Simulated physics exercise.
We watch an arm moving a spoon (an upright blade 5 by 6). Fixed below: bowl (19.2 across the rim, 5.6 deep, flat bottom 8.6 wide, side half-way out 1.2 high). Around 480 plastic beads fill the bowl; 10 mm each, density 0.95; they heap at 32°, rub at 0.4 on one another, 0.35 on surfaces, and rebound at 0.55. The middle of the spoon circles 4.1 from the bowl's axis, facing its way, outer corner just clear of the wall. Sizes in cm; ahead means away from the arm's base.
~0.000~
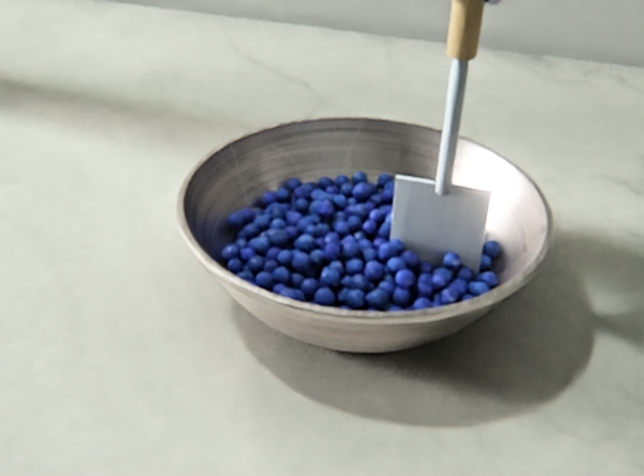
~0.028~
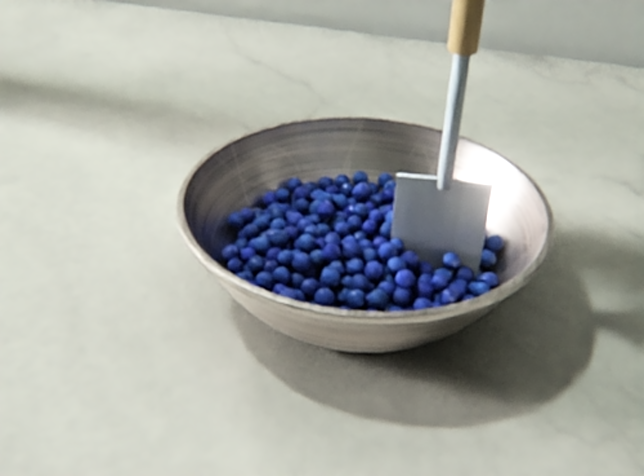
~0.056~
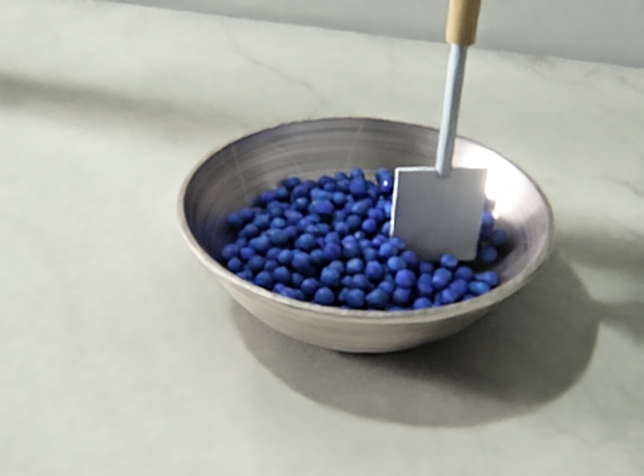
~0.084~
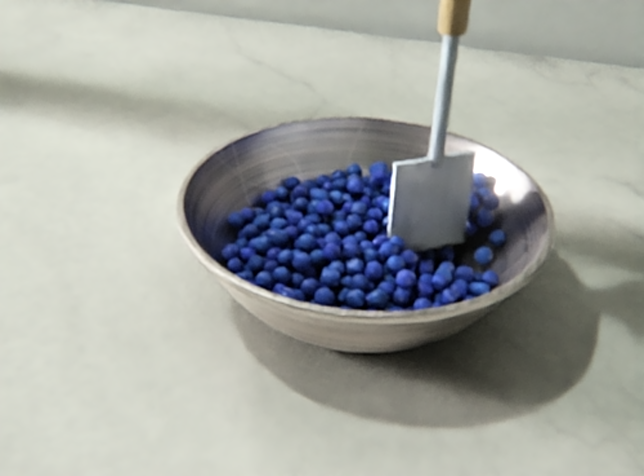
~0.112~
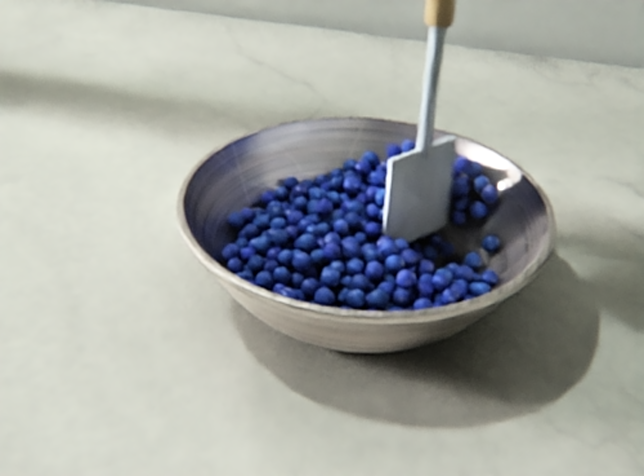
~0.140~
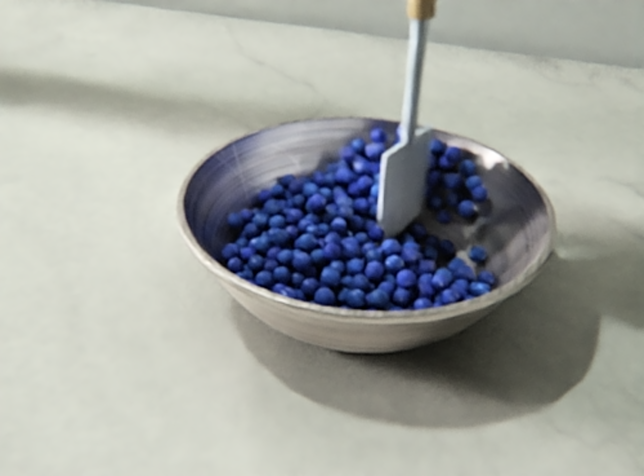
A pale, faintly veined stone-like surface is seen from above at an angle, by a camera that stays still. A wide grey-brown bowl holds many small blue beads, with a flat grey blade on a thin metal stem and wooden handle upright at its right side. Barely moving at first, the blade then sweeps back and leftward in a curve, turning nearly edge-on and pushing beads up toward the far wall.
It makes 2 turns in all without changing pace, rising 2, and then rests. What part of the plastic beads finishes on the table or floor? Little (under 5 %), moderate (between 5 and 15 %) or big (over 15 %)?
Answer: Moderate; between 5 and 15 % of the plastic beads finish on the table or floor.
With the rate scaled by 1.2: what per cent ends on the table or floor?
About 20 per cent.
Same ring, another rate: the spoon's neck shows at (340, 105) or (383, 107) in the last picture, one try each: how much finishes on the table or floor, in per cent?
About 35 and 20 per cent.
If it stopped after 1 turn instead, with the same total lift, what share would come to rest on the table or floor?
In that case some 5 per cent.
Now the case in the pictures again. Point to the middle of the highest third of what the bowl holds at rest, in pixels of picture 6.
Near (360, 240).
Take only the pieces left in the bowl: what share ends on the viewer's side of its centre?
About 50 per cent.
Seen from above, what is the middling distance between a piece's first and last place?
Some 7 cm.
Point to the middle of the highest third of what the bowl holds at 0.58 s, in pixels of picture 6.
Around (466, 258).
By 0.58 s, 325° round, highest piece 7 above the table; 448 in the bowl, 27 on the table or floor, 7 in flight or on the tool.
By 1.03 s, 221° round, highest piece 6 above the table; 433 in the bowl, 45 on the table or floor, 4 in flight or on the tool.
By 1.45 s, 0° round, highest piece 5 above the table; 433 in the bowl, 49 on the table or floor.
By 2.15 s, 0° round, highest piece 5 above the table; 433 in the bowl, 49 on the table or floor.
Final count, 433 in the bowl, 49 on the table or floor. That is 10 % on the table or floor.
